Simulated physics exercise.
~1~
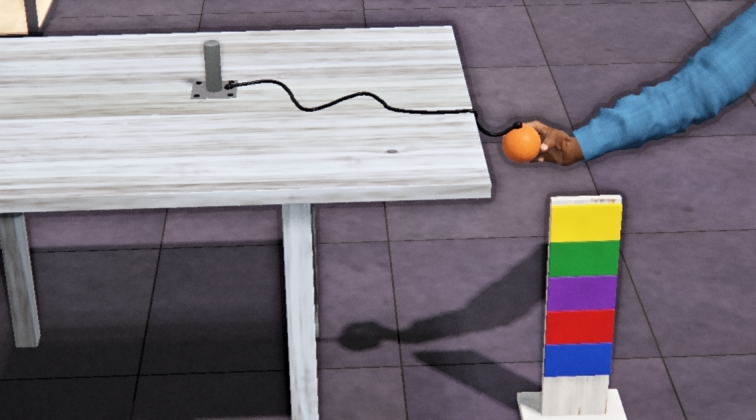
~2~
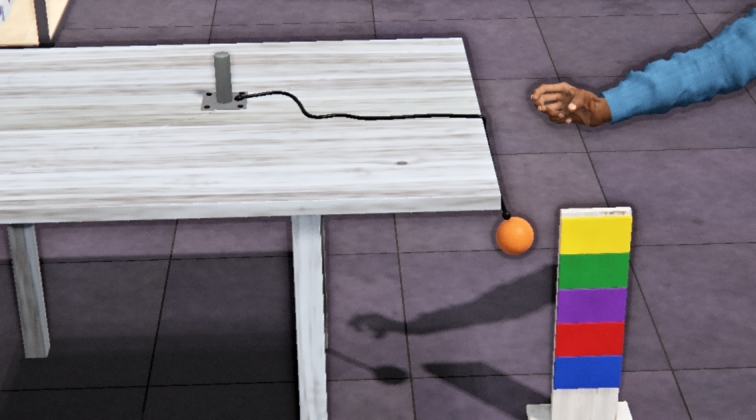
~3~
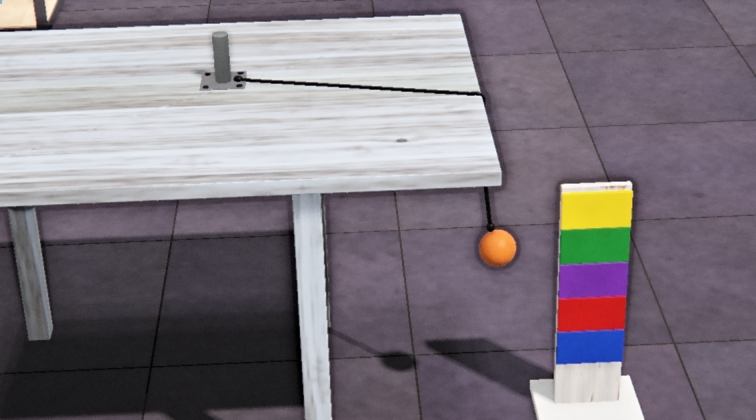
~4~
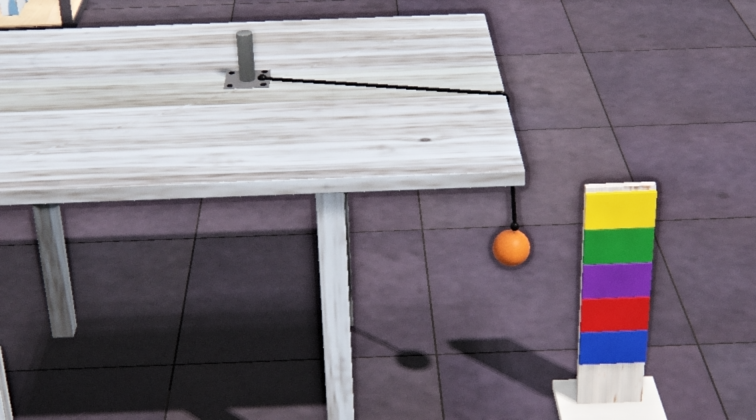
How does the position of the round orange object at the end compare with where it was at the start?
At the start it was held in the hand just beyond the table's edge, up near the tabletop. By the end it hung lower on the cord, below the edge and level with the green band.
At the edge of a pale wooden table, a hand let go of a round orange object on a black cord and drew back. It dropped, the cord pulled straight, and it ended up hanging level with the green band on the striped board.
